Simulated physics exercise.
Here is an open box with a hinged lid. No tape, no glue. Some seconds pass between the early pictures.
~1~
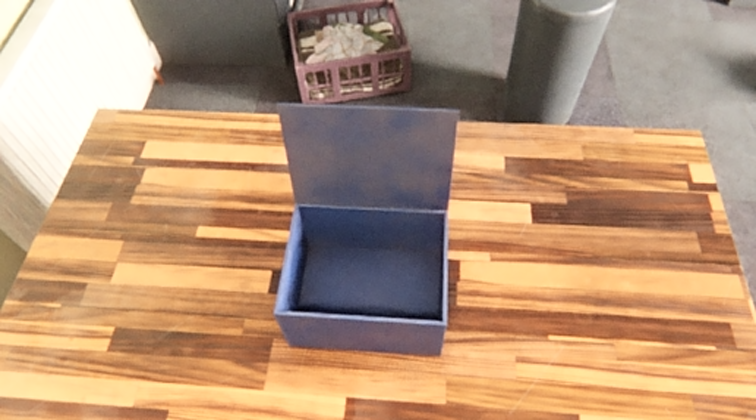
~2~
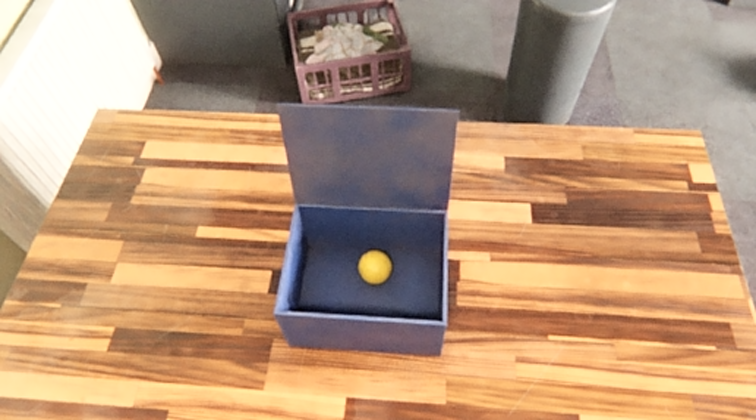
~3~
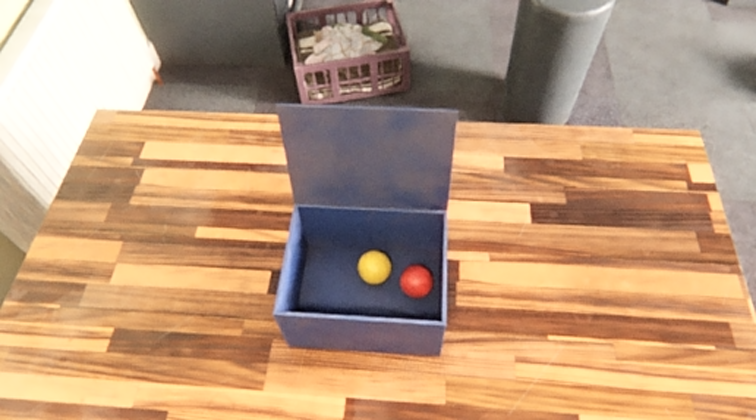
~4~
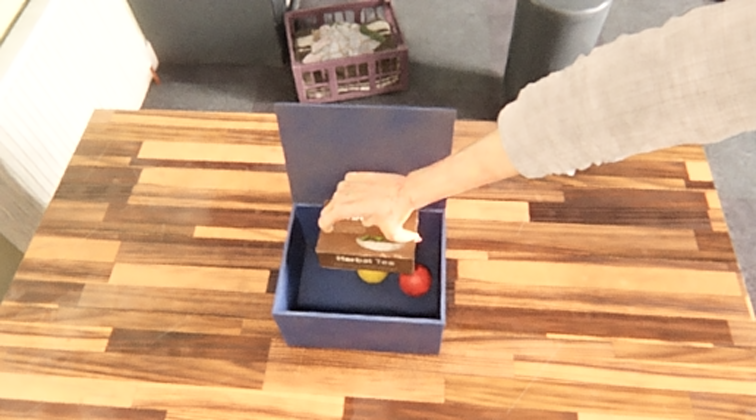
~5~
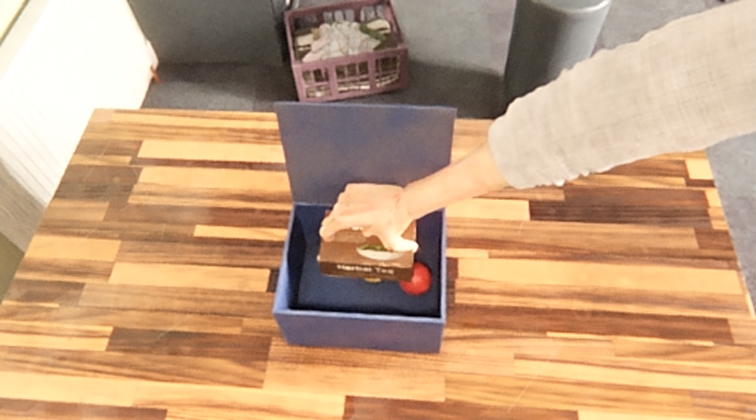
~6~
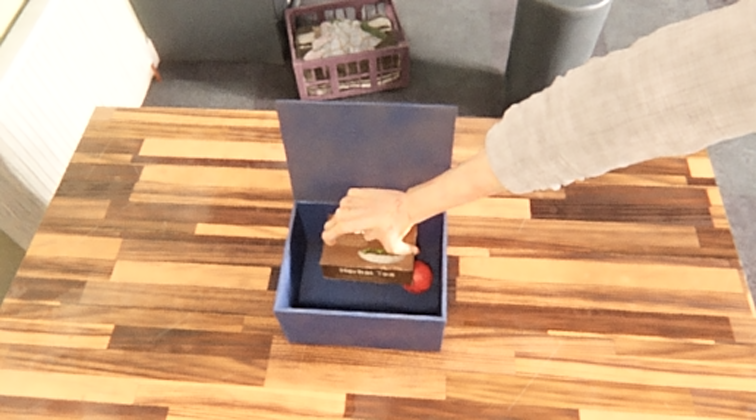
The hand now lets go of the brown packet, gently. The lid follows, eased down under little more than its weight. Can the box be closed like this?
The lid sits on the rim.
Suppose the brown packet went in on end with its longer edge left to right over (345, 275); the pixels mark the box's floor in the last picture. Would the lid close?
Then it closes.
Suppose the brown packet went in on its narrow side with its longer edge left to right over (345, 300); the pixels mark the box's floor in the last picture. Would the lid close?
Then it shuts flat.
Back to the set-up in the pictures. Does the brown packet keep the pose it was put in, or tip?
The brown packet tips.
Then, 0.60 s after the last picture, brown packet tipped 70° from how it was near (357, 297); yellow lemon rolled a little.
Then, 1.30 s after the last picture, lid 83° above the rim; brown packet on its side near (356, 309); yellow lemon rolled about its own width.
Then, 1.70 s after the last picture, lid 47° above the rim; brown packet on its side near (356, 309); yellow lemon rolled about its own width.
Then, 1.90 s after the last picture, lid 16° above the rim; brown packet on its side near (356, 309); yellow lemon rolled about its own width.
At rest, lid shut; tipped over in the box, brown packet; moved from the start, yellow lemon; red lemon in place. Seen from the same camera at the end, brown packet near (356, 309).
